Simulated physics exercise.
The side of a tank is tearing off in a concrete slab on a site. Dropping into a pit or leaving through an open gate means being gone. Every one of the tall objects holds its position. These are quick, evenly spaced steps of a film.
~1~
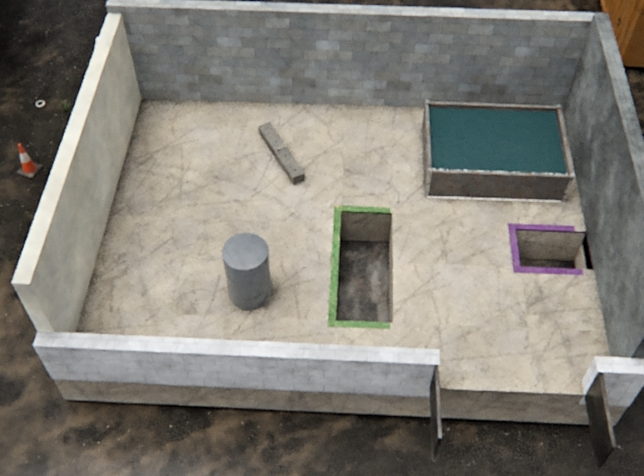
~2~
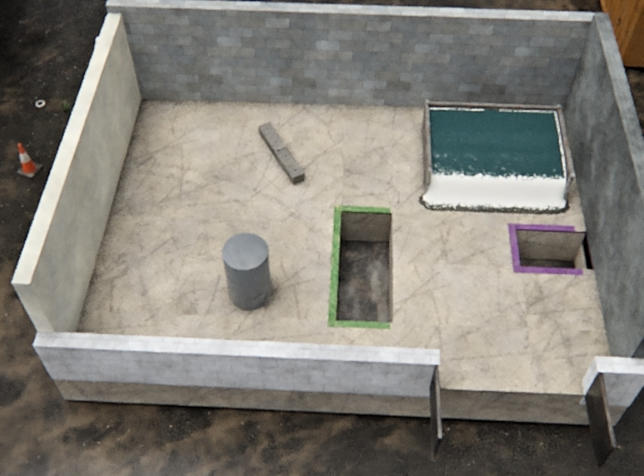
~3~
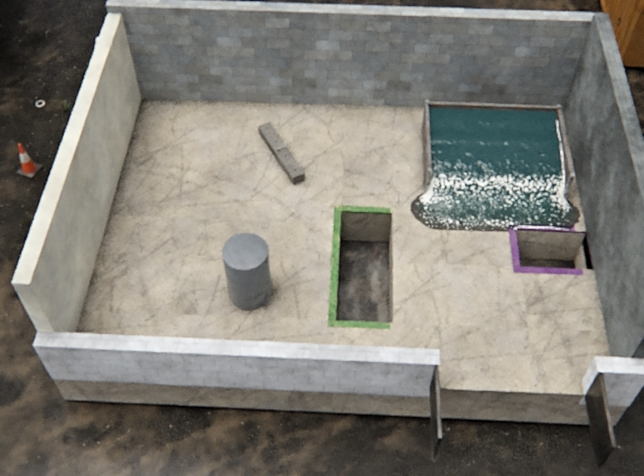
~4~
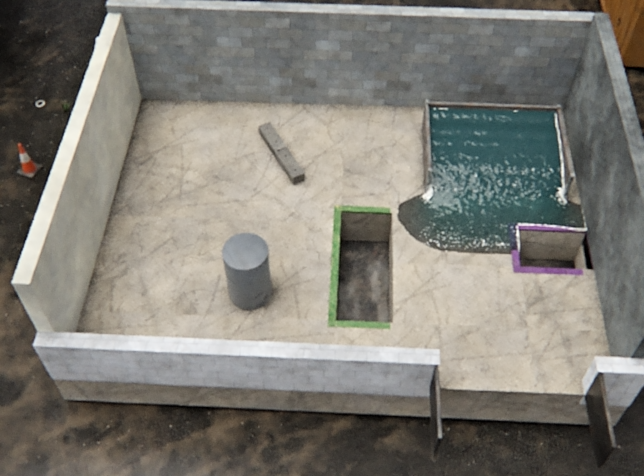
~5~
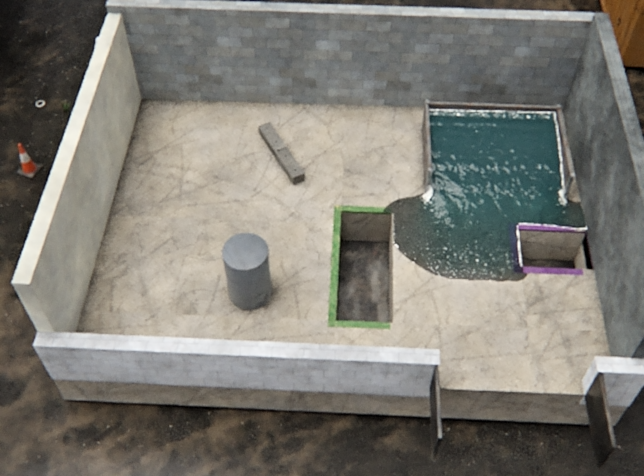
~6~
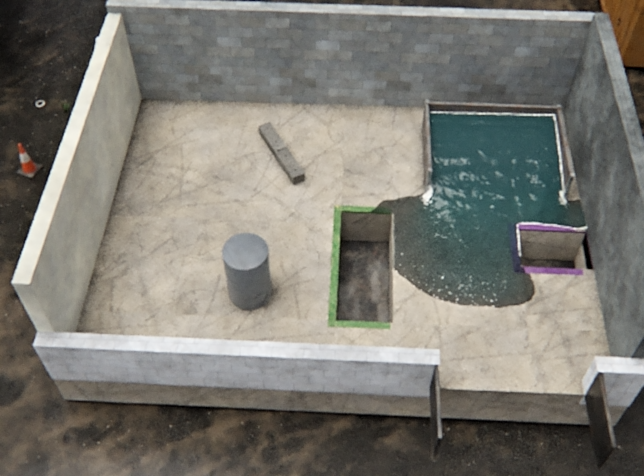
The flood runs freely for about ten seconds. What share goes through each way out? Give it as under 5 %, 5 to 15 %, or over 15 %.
In the end the gate ends up with a share topping fifteen per cent; the green pit ends up with a share topping fifteen per cent; the purple pit ends up with a share topping fifteen per cent.
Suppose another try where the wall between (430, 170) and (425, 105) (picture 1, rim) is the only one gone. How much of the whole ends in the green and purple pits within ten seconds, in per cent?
Roughly, in per cent: Green 20, purple 0.
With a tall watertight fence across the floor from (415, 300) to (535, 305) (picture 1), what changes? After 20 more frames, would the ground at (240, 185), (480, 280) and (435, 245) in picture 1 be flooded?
In the order you listed them: Unsoaked, soaked, soaked.
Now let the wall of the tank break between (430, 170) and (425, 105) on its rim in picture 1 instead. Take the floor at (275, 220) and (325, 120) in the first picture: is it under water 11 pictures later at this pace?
One after the other: Covered, awash.
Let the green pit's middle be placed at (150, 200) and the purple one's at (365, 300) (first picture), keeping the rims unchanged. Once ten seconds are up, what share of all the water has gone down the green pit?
Share for green: 2 in a hundred.
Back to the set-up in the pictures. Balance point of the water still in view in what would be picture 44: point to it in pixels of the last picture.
The centre of mass sits at about (399, 254).
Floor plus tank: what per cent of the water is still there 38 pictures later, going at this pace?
About 28 per cent.
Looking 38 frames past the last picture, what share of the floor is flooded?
Roughly 35 percent, I reckon.
A moment on, water covers 20 % of the floor; the gate 1 %, the green pit 2 %, the purple pit 16 %.
Next, water covers 25 % of the floor; the gate 8 %, the green pit 6 %, the purple pit 25 %.
Then, water covers 30 % of the floor; the gate 17 %, the green pit 10 %, the purple pit 32 %.
Later, water covers 35 % of the floor; the gate 23 %, the green pit 14 %, the purple pit 36 %.
In the end, water covers 25 % of the floor; the gate 25 %, the green pit 17 %, the purple pit 38 %.
